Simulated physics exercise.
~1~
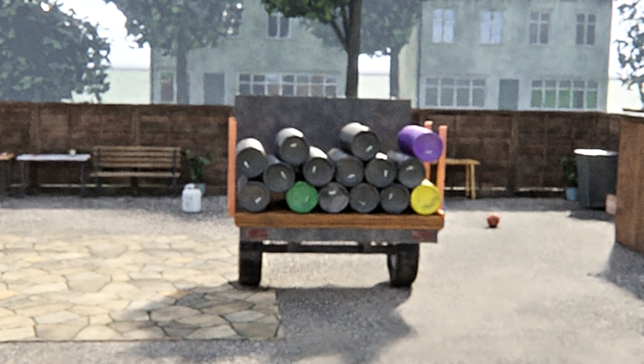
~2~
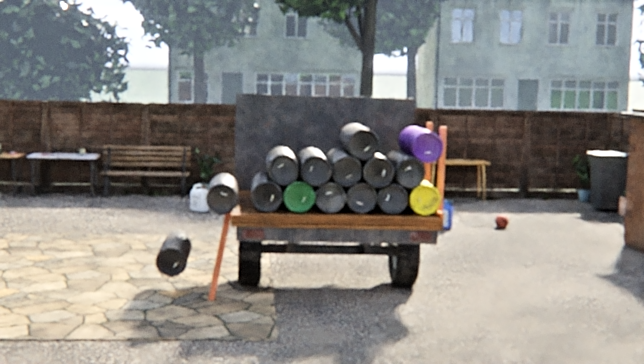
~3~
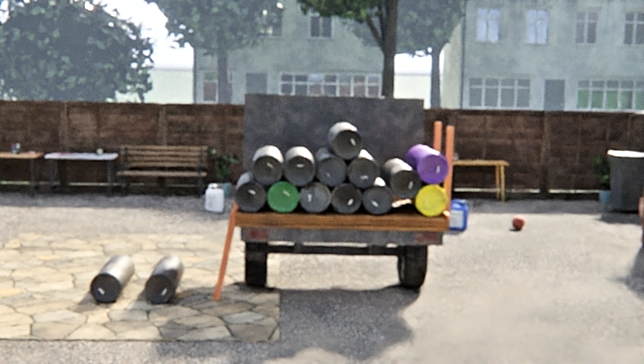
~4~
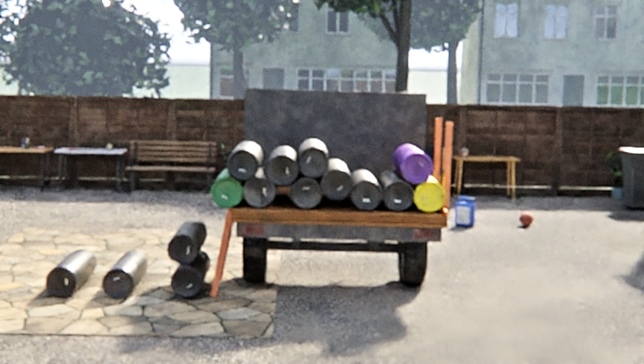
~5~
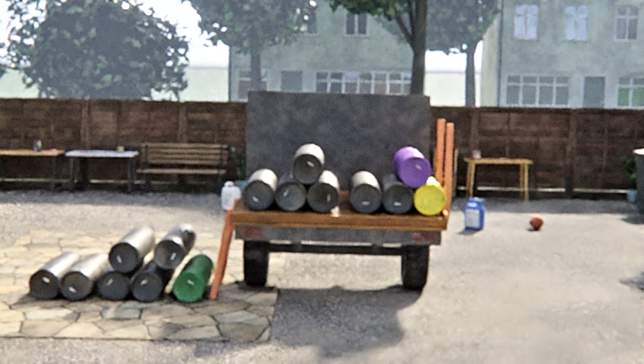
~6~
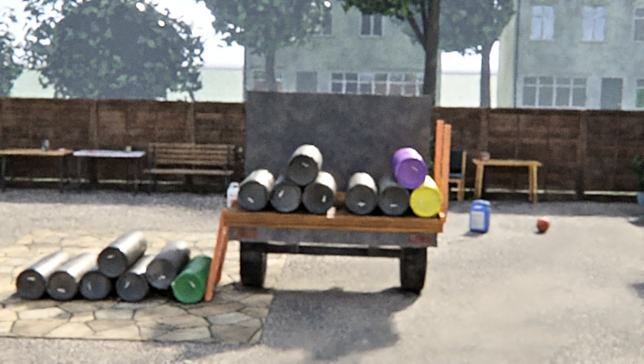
A parked trailer's left posts drop, and several cylinders, including the green one, roll off left.
